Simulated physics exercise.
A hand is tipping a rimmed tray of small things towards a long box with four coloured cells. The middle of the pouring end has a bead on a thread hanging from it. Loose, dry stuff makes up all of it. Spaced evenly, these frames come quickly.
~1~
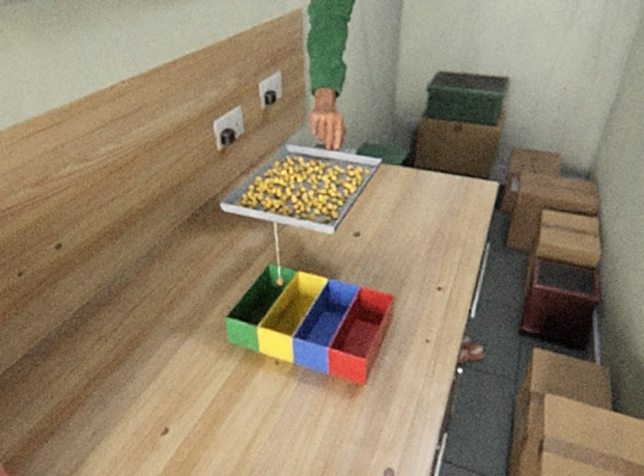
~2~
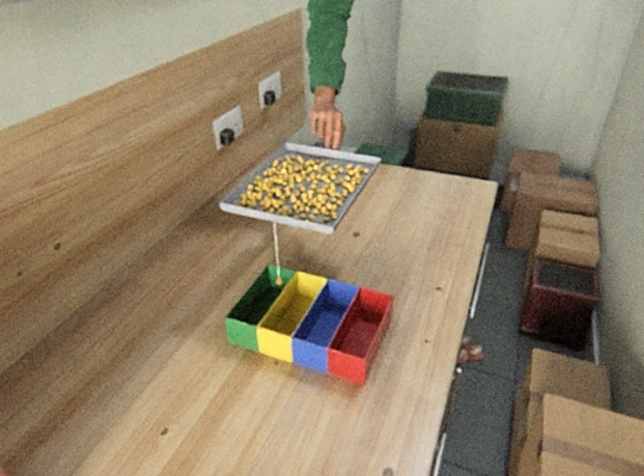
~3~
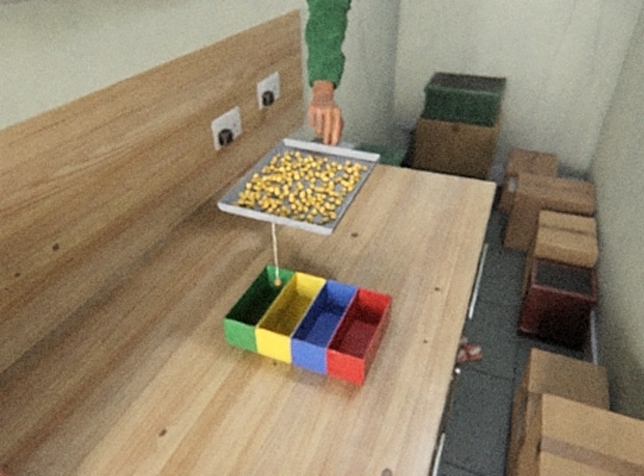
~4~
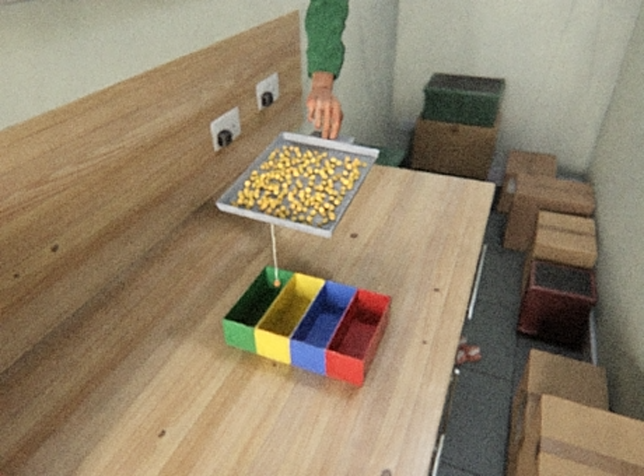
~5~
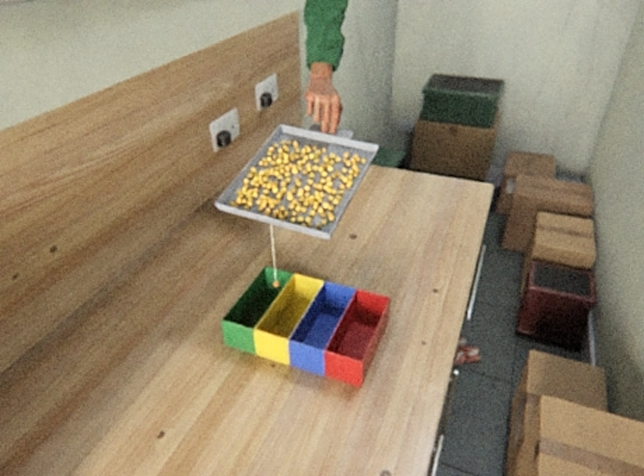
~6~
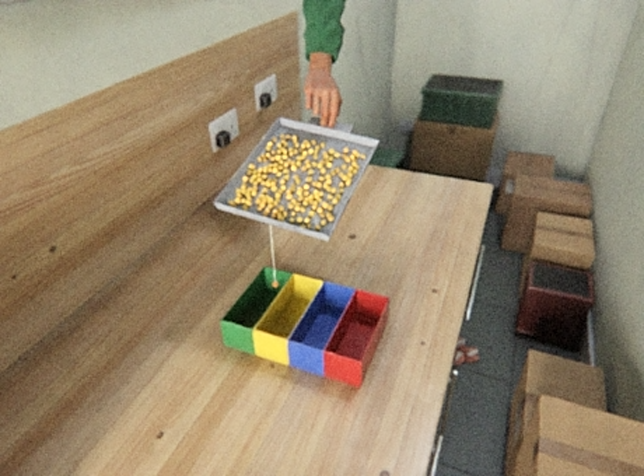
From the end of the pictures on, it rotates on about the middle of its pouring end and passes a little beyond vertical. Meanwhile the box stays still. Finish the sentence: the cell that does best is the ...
... Blue cell.
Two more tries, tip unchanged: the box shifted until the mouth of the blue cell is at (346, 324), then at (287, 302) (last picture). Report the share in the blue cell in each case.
Trial 1 10%, trial 2 30%.
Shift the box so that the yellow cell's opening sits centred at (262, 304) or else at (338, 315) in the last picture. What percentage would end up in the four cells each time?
Roughly 100 % and then 80 %.
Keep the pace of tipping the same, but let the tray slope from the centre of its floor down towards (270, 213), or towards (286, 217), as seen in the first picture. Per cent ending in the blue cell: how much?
In turn 0 and 30 in a hundred.
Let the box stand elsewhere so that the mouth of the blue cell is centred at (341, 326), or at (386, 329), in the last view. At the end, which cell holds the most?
The yellow cell, then the green one.
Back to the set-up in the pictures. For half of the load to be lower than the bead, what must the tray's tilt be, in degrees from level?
Roughly 110 degrees of turn.
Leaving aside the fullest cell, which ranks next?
The answer is yellow.
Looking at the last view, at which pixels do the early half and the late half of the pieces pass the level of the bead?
Earlier half at (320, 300), later half at (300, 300).
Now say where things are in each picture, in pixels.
The first frame shows corners of the pouring end at (222, 202) and (333, 226), level; middle of the load at (302, 186), puffed corn balls; bead on its thread at (280, 282); green cell at (243, 332); yellow cell at (276, 342); blue cell at (310, 353); red cell at (347, 364).
The second frame shows corners of the pouring end at (222, 202) and (332, 226), level; middle of the load at (301, 186).
The third frame shows corners of the pouring end at (220, 202) and (331, 228), tipped barely, lowest at the right corner; middle of the load at (299, 184).
The fourth frame shows corners of the pouring end at (219, 202) and (330, 230), tipped a little, lowest at the right corner; middle of the load at (298, 182).
The fifth frame shows corners of the pouring end at (217, 202) and (329, 233), tipped a little, lowest at the right corner; middle of the load at (297, 180).
The sixth frame shows corners of the pouring end at (216, 202) and (328, 234), tipped clearly, lowest at the right corner; middle of the load at (296, 177); green cell at (238, 335); yellow cell at (271, 345); blue cell at (306, 356); red cell at (342, 367).
Soon, tray tipped steeply; nearly all on the tray; a small part falling or outside the box.
A while on, tray tipped right over; nearly all on the tray; a small part in the blue cell; a stray few in the yellow cell; a stray few in the green cell; a stray few falling or outside the box.
Towards the end, tray tipped past a quarter turn; about two thirds in the blue cell; about a third in the yellow cell; a small part in the green cell; a stray few falling or outside the box.
Finally, tray tipped past a quarter turn; about two thirds in the blue cell; about a third in the yellow cell; a small part in the green cell; none in the red cell; a stray few outside the box.
